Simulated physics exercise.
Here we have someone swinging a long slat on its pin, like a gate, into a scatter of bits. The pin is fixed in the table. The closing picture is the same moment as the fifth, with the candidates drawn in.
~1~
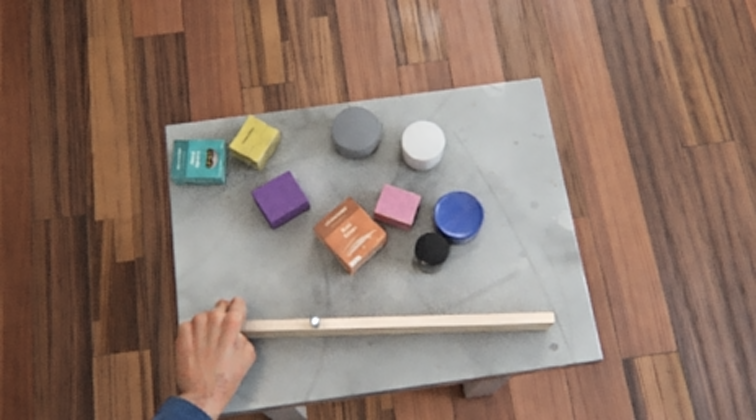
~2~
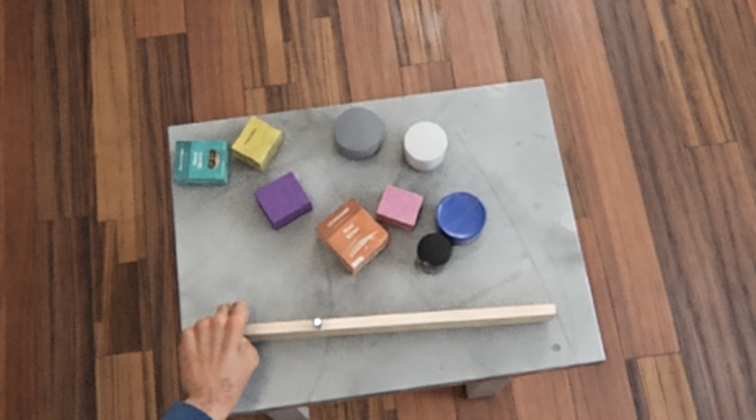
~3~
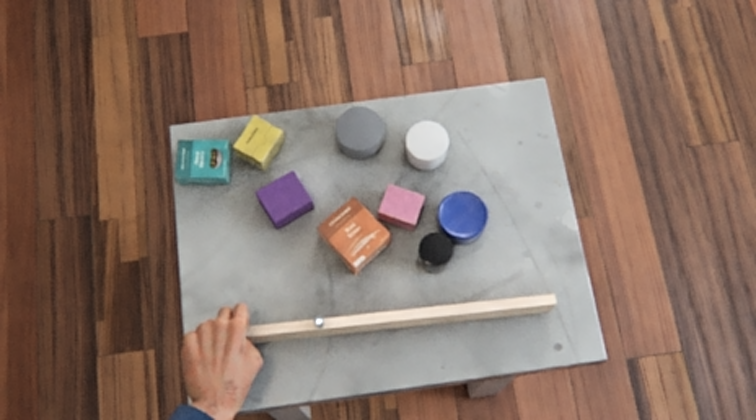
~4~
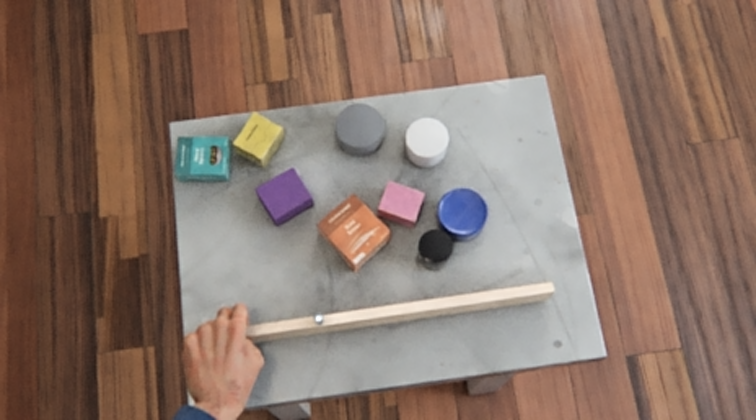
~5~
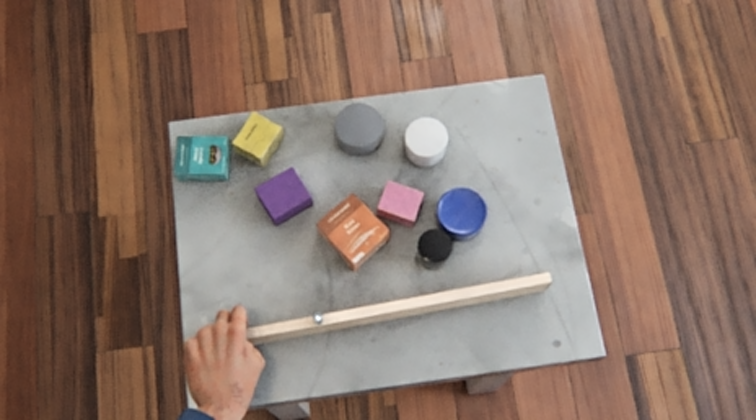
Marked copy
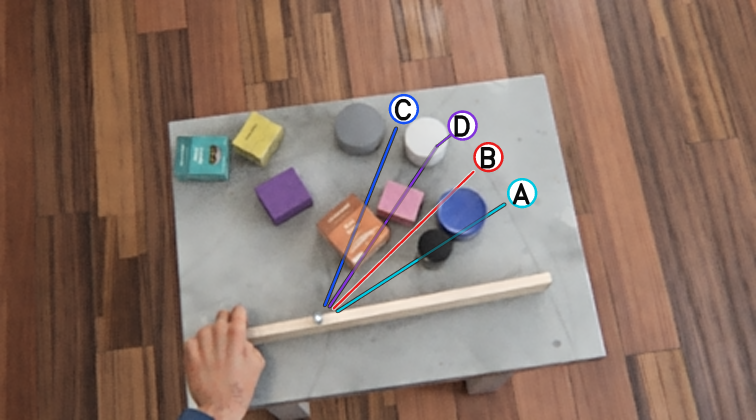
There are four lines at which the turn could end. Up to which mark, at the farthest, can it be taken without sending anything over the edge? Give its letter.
It should halt at C.
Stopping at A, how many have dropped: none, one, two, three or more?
By then, none.
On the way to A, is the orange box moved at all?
No.
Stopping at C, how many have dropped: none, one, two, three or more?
By then, none.
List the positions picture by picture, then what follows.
In the first picture, arm (440, 321); orange box (351, 235); pink block (397, 207).
In the second picture, arm (442, 316); turquoise packet (203, 163).
In the third picture, arm (443, 311); purple block (285, 200).
In the fourth picture, arm (442, 303); white pot (427, 143).
In the fifth picture, arm (440, 298); black pot (434, 250); orange box (354, 232); pink block (400, 204).
On the marked copy, A at (422, 257); B at (406, 238); C at (362, 214); D at (385, 224).
With C. Early on, arm (423, 256); blue tub (455, 207); black pot (424, 235).
Further on, arm (392, 224); white pot (415, 120); blue tub (408, 162).
At the end, arm (363, 210); grey pot (332, 109); white pot (405, 105); nothing has fallen.
As for the rest, A is safe but short; B is safe but short; D is safe but short.
